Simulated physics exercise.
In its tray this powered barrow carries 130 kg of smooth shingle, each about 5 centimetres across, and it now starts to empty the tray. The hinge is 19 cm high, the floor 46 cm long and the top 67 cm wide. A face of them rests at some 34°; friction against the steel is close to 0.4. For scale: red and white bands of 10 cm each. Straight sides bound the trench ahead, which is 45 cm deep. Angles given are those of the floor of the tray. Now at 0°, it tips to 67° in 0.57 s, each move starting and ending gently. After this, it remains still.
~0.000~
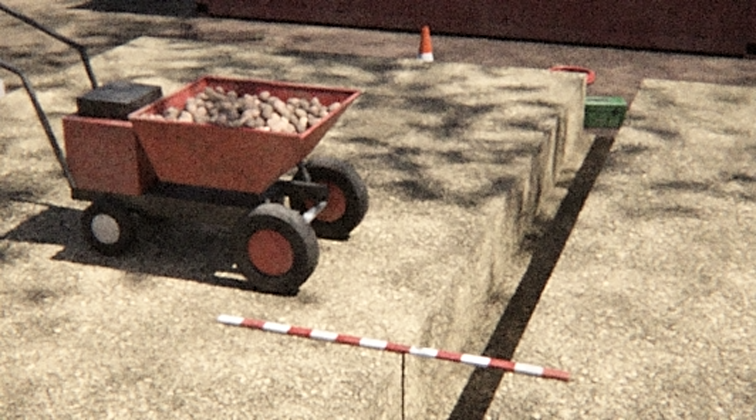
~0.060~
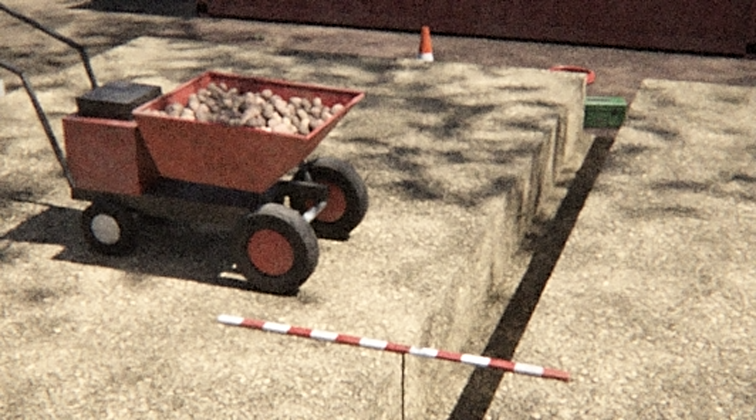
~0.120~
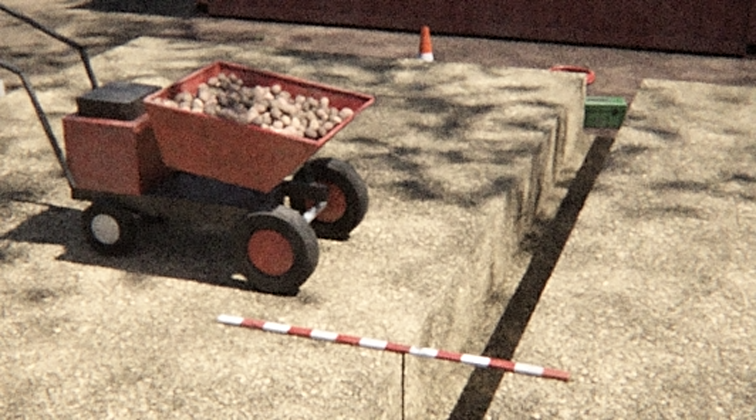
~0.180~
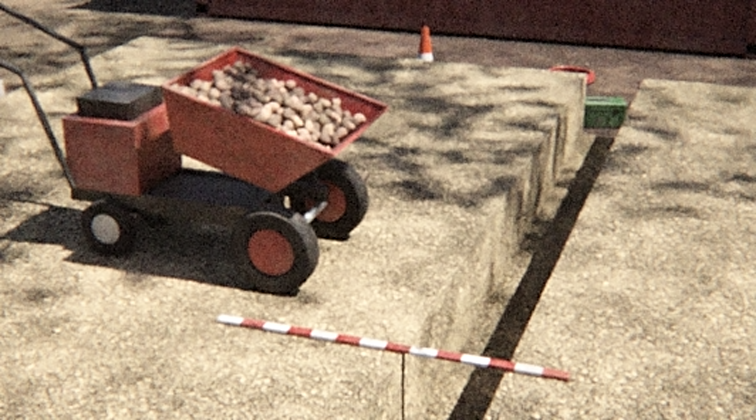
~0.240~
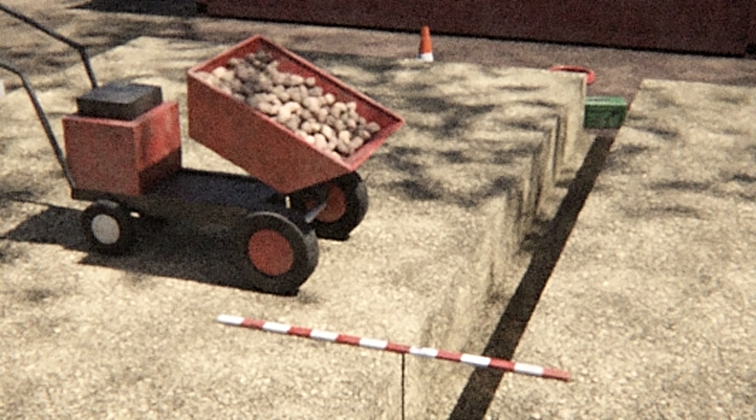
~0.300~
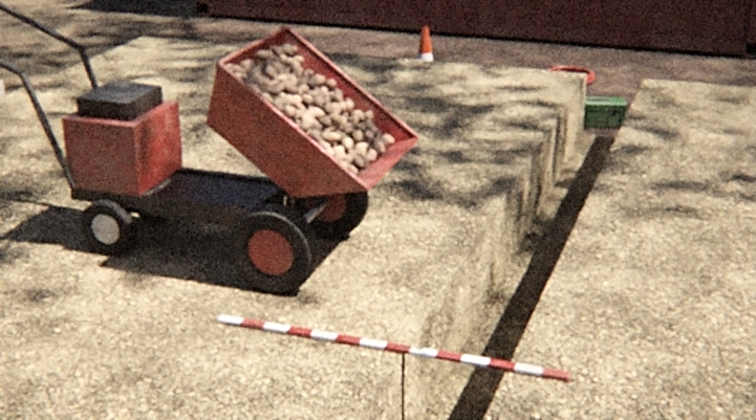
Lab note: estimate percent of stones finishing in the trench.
Approx. 95 %.
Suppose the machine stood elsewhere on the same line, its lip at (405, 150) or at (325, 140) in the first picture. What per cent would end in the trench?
That gives roughly 20 per cent and roughly 80 per cent.
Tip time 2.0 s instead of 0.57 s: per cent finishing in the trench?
Estimate: About 95 %.
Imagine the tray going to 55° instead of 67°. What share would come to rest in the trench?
Roughly 60%.
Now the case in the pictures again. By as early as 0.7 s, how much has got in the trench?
Roughly 20% by that time.
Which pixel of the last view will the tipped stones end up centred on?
Roughly at pixel (495, 370).
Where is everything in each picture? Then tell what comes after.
In the first frame, lip at (301, 137), floor tilted 0°, highest stones at (256, 106).
In the second frame, lip at (306, 139), floor tilted 2°, highest stones at (242, 101); the stones move at 0.5 m/s on average.
In the third frame, the tray is at 8°, its lip at (317, 144); the top of the load is at (215, 86); the stones move at 1.0 m/s on average.
In the fourth frame, the tray is at 16°, its lip at (334, 155); the top of the load is at (231, 74); the stones move at 1.3 m/s on average.
In the fifth frame, the tray is at 26°, its lip at (351, 170); the top of the load is at (253, 62); the stones move at 1.5 m/s on average.
In the sixth frame, lip at (368, 189), floor tilted 36°, highest stones at (278, 55); the stones move at 1.6 m/s on average.
After 0.4 s the floor is at 57°; 100 % in the tray; the foremost stones are at (392, 191).
After 0.7 s the floor is at 67°; 72 % in the tray, 5 % short of the trench, 22 % in the trench; the foremost stones are at (490, 298).
After 1.0 s the floor is at 67°; 18 % in the tray, 4 % short of the trench, 75 % in the trench, 3 % past the trench; the foremost stones are at (651, 315).
After 3.0 s the floor is at 67°; 0 % in the tray, 2 % short of the trench, 95 % in the trench, 3 % past the trench; the foremost stones are past the picture's edge.
